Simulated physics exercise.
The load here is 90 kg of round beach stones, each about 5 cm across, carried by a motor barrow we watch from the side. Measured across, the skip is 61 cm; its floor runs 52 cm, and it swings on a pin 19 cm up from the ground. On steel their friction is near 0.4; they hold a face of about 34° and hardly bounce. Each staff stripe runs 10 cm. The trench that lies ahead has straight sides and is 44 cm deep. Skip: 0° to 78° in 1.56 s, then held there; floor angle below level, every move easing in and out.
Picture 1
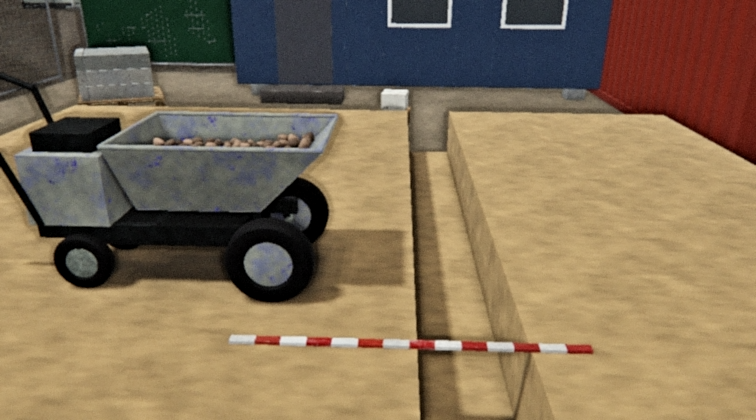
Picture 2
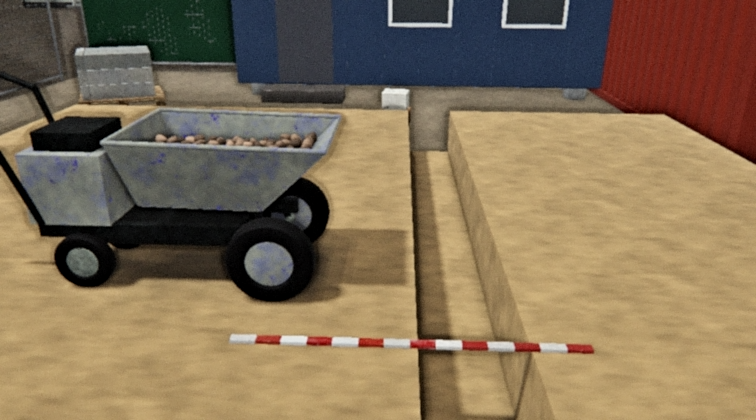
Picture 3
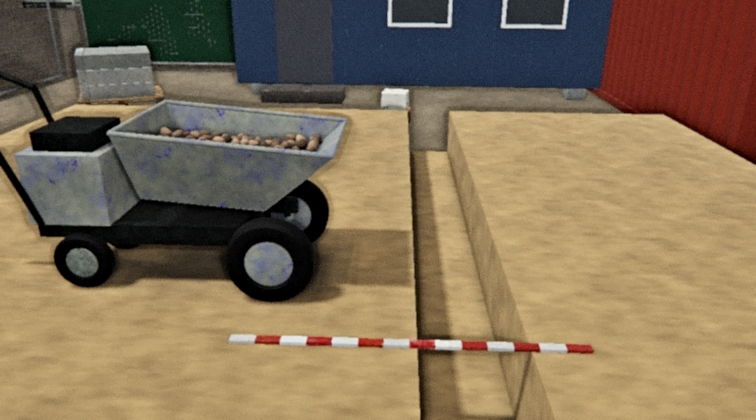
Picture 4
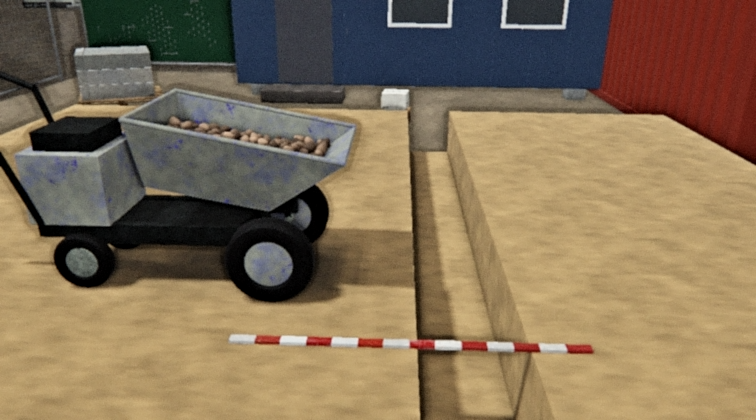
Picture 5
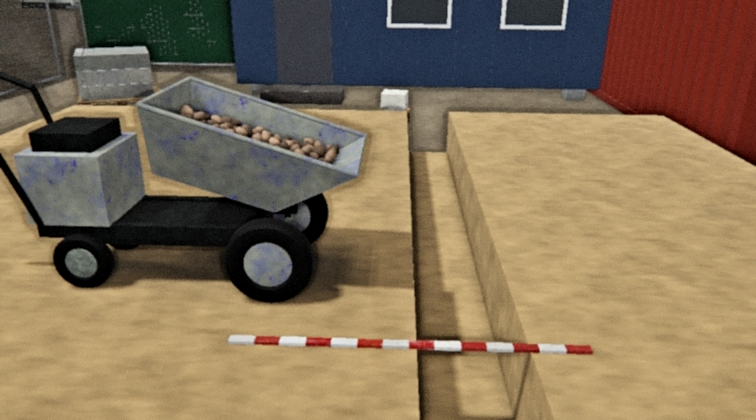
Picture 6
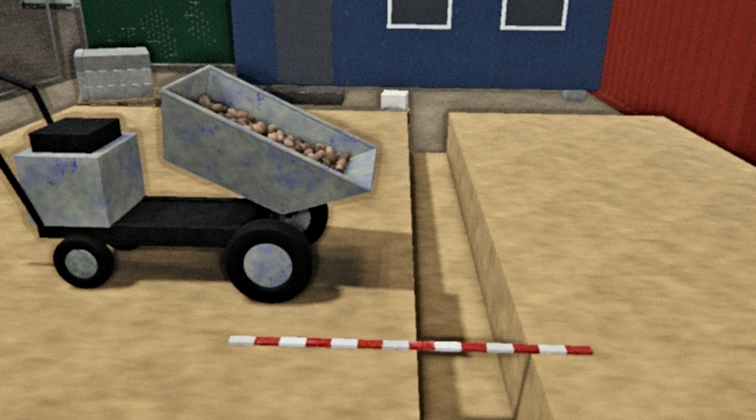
A motor barrow's pale grey skip, mottled with blue and loaded with round brownish stones, is seen side-on from a fixed, slightly raised view of a sandy yard. Its black-wheeled chassis stands at left, beside a straight trench and a red-and-white staff, with a blue building and red wall behind. The skip tilts steadily down toward the right, its rear rising while the wheels stay still.
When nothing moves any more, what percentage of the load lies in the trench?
93 %.
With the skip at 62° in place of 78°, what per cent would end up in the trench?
In that case near 100 per cent.
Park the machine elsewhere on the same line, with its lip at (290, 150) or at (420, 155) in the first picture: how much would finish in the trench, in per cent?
Roughly 55 in a hundred, then 50 in a hundred.
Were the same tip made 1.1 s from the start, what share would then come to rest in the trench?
I'd put it at some 90 in a hundred.
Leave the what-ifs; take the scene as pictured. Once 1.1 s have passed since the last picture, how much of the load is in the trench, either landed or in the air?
Close to 80 per cent has got there by then.
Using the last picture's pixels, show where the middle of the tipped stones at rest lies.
Resting centre: About (463, 344).
Then, 0.6 s after the last picture the floor is at 66°, 98 % in the skip, 1 % short of the trench, 1 % in the trench; the foremost stones are at (418, 246).
Then, 1.1 s after the last picture the floor is at 78°, 19 % in the skip, 3 % short of the trench, 78 % in the trench; the foremost stones are at (495, 335).
Then, 1.4 s after the last picture the floor is at 78°, 5 % in the skip, 4 % short of the trench, 91 % in the trench; the foremost stones are at (495, 340).
Then, 3.4 s after the last picture the floor is at 78°, 3 % in the skip, 4 % short of the trench, 93 % in the trench; the foremost stones are at (492, 329).
